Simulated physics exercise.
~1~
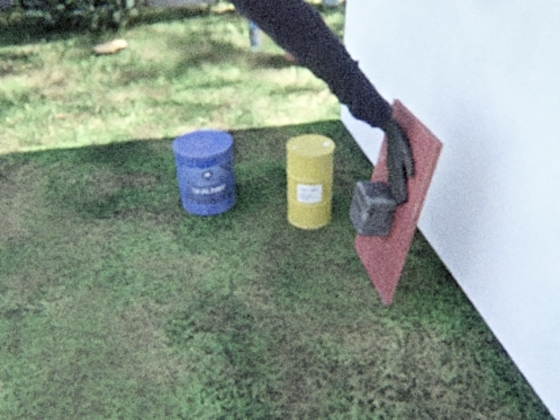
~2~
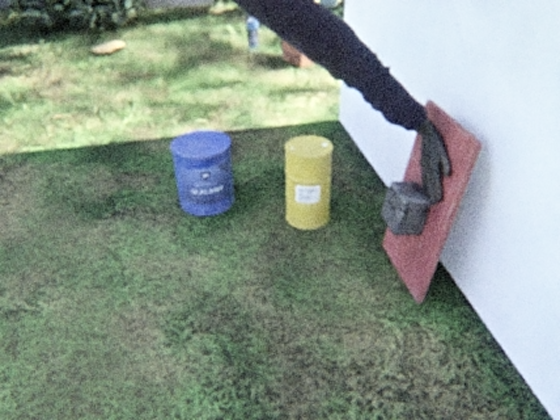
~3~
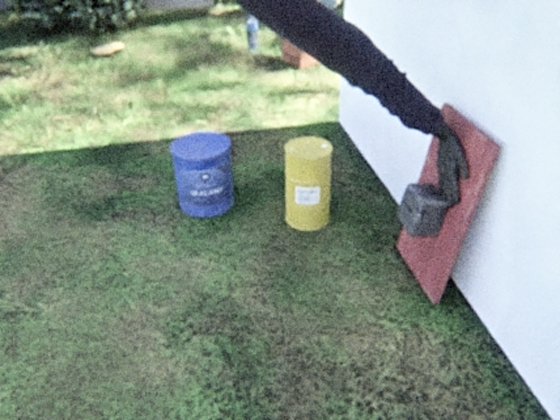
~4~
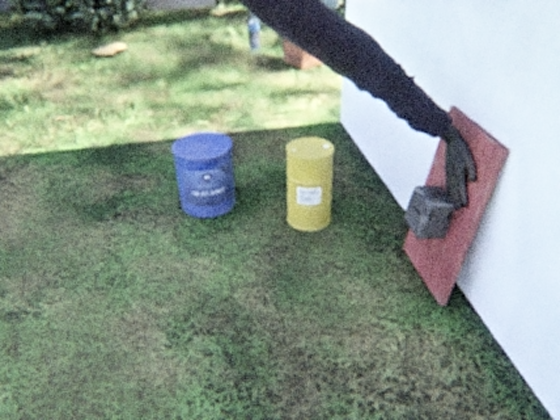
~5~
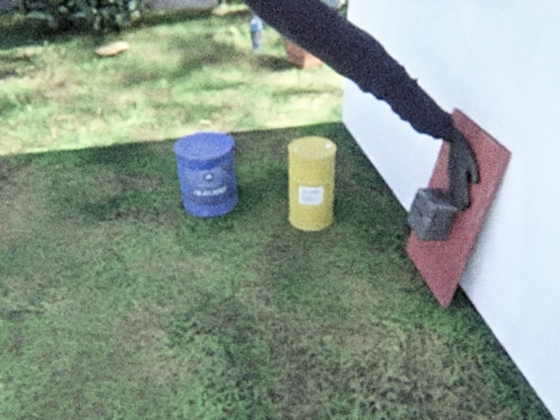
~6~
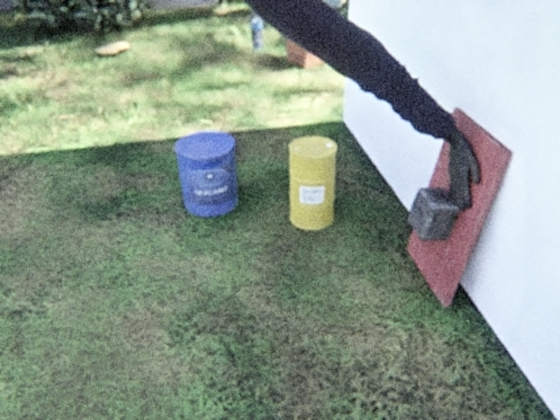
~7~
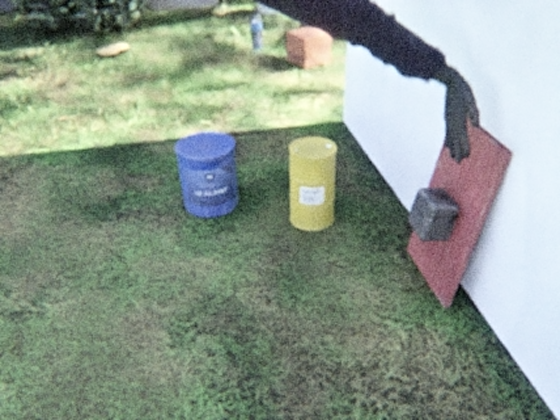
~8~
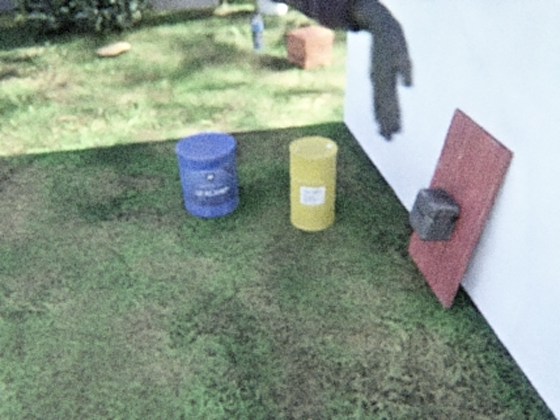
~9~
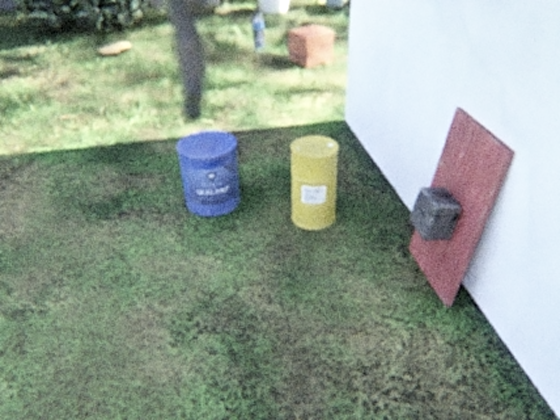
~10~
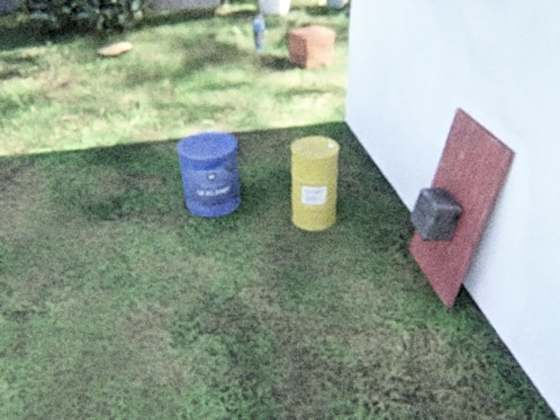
At the start, a gloved hand at the end of a dark sleeve holds a red board with a dark block on its face, close to a white wall on the right. A blue pail and a yellow canister stand on the grass to the left. The hand moves the board a short way right until it leans against the wall. After holding it there briefly, the hand lets go, draws back to the left and leaves the view. The board stays propped at a slant, with the block still on it and the pail and canister unmoved.
